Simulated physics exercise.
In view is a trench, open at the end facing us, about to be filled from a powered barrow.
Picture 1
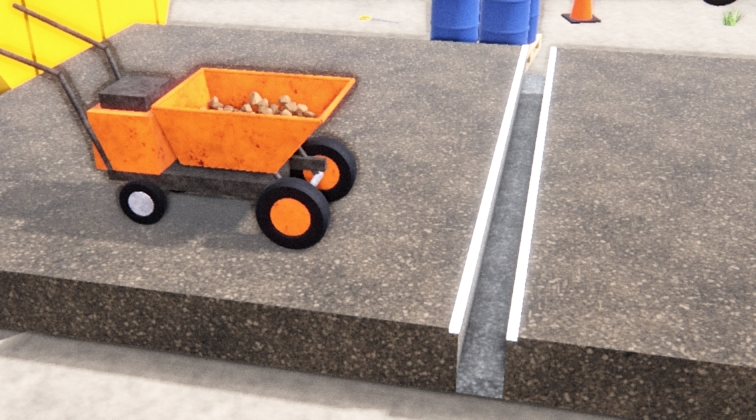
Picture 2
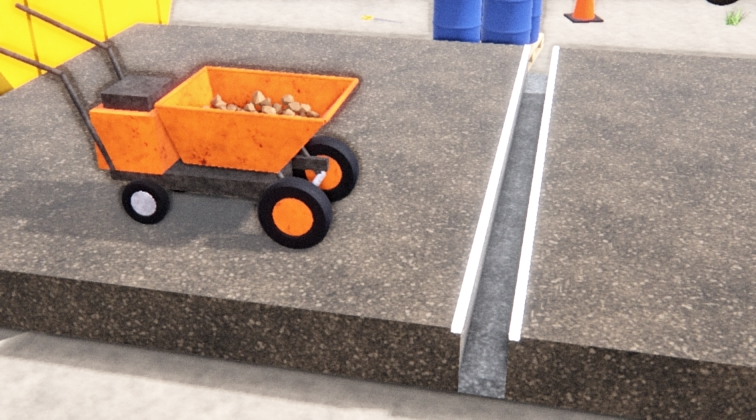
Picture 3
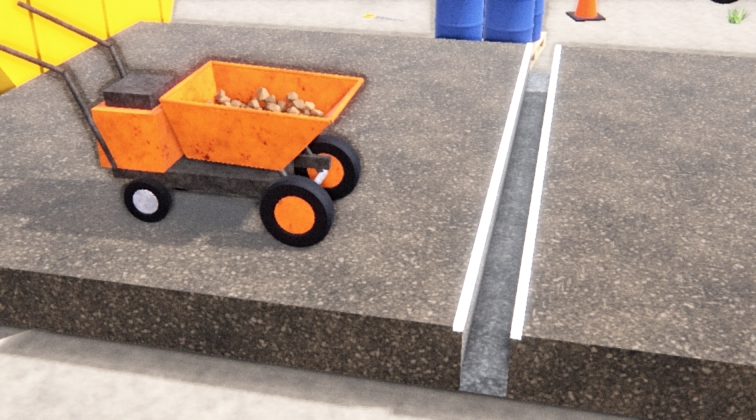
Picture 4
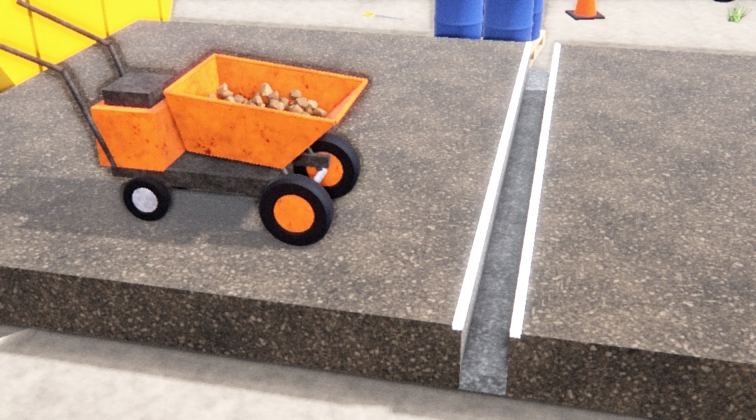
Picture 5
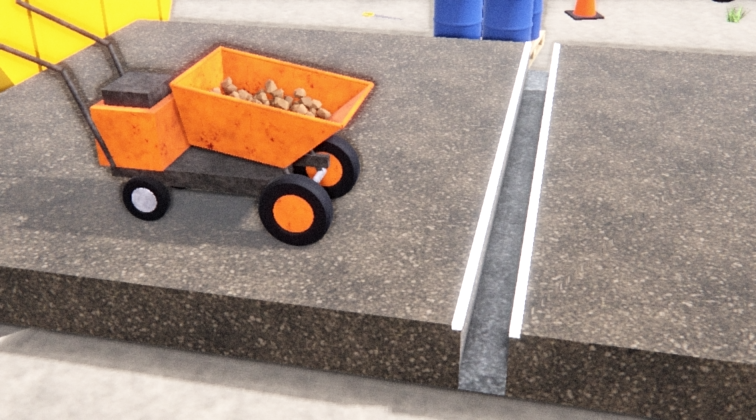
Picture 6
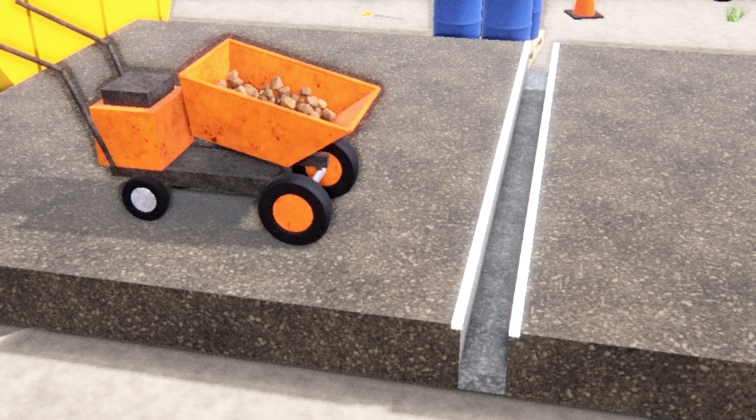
Orange powered barrow standing left of a narrow open-ended trench, its skip of brown clods slowly tilting forward a little.
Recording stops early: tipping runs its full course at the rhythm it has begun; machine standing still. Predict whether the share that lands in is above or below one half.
Ends mostly outside.
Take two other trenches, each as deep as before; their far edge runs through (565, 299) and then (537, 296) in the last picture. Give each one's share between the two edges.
The first gives 20 %, the second 20 %.
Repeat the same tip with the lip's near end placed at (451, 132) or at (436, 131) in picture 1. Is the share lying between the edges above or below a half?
A minority / a minority.
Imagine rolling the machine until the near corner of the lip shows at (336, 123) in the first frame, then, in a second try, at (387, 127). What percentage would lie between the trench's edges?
Roughly 30 per cent, and 90 per cent.
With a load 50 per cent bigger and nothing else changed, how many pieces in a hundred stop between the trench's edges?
My guess is some 20 in a hundred.
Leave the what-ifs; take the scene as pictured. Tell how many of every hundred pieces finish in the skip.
Roughly 25 %.
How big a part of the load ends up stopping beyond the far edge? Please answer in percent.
0 %.
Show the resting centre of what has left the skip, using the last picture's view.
Around (456, 228), give or take.
Soon after the last picture, skip tipped steeply; all in the skip.
A little later, skip tipped right over; most in the skip; a small part short of the trench; a stray few falling.
Later still, skip tipped right over; about a quarter in the skip; about half short of the trench; about a quarter in or heaped over the trench.
At rest, skip tipped right over; about a quarter in the skip; about half short of the trench; about a quarter in or heaped over the trench; none beyond it.
